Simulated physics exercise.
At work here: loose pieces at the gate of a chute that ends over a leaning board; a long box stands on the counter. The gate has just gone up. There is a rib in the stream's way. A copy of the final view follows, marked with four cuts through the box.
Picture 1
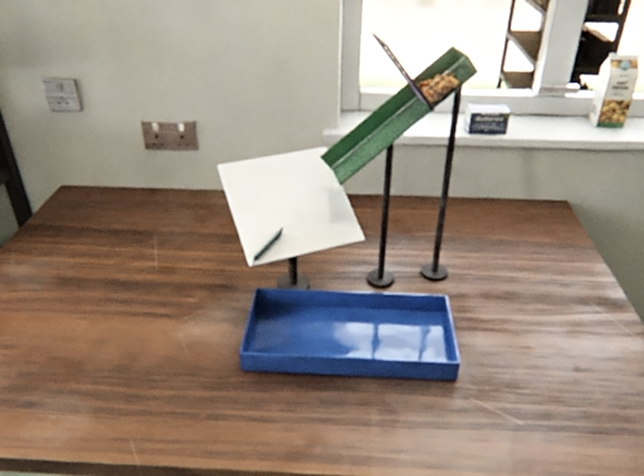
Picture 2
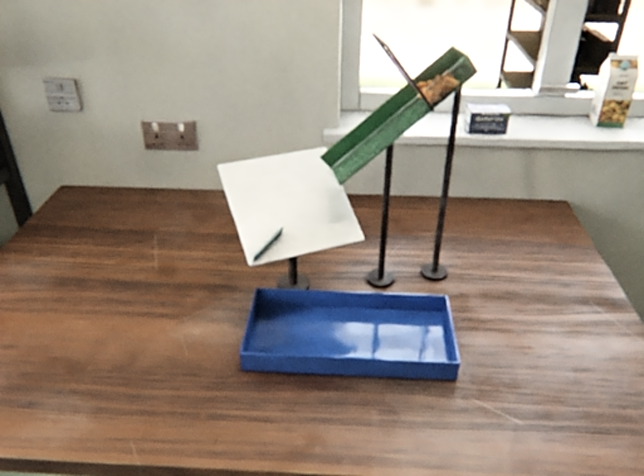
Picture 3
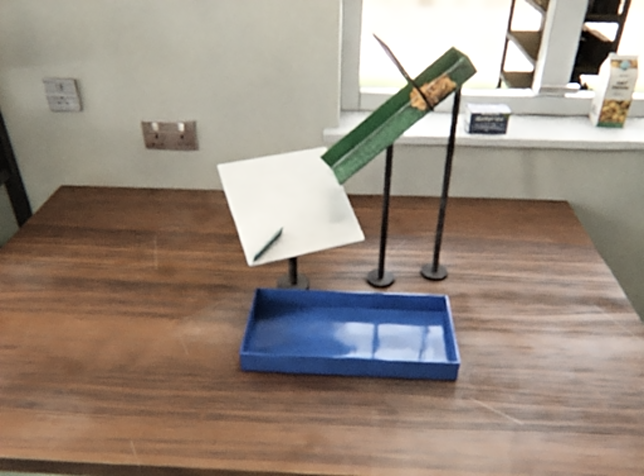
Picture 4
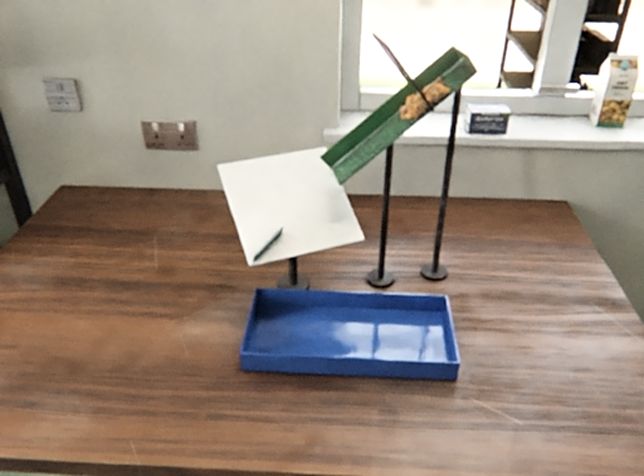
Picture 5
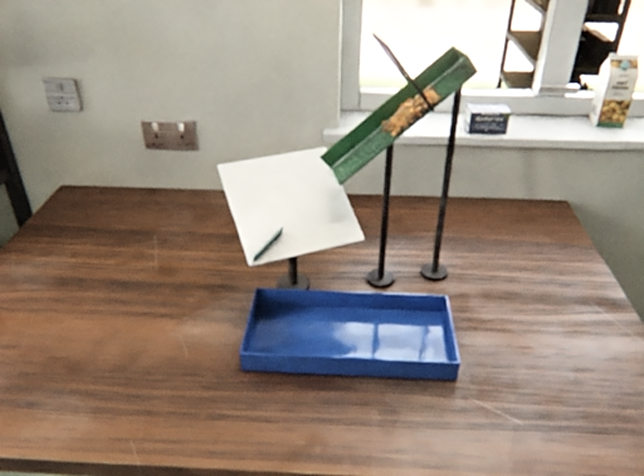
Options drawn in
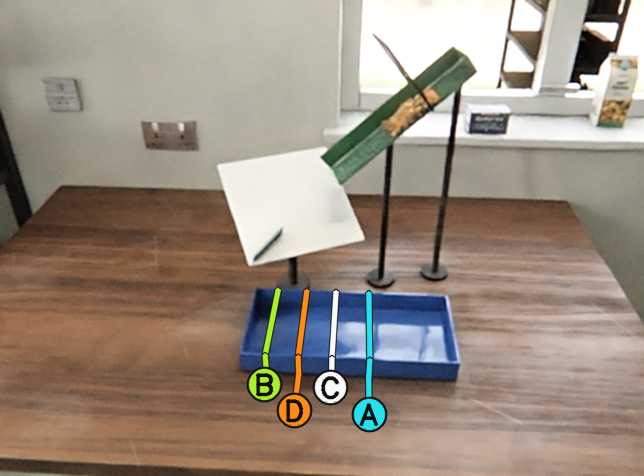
A small heap of golden-brown chickpeas slides slowly down a sloping green chute toward the lower left, passing beneath a thin dark gate and stretching out, while the camera stays still. The chute stands on two black poles above a tilted white board with a dark green rib and an empty blue box. The wooden counter is seen from the front, slightly above, before a pale wall and bright window.
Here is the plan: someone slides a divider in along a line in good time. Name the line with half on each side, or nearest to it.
D beats the others.
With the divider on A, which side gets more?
The left side.
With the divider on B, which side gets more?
Right.
On the marked copy, line A crosses the front rim at (369, 358); line B crosses the front rim at (265, 354); line C crosses the front rim at (332, 357); line D crosses the front rim at (298, 355).
With A, of what is caught, the whole lot on the left of the divider, none at all on the right.
With B, of what is caught, a small share on the left of the divider, the bulk on the right.
With C, of what is caught, the bulk on the left of the divider, a small share on the right.
With D, of what is caught, close to a third on the left of the divider, close to two thirds on the right.
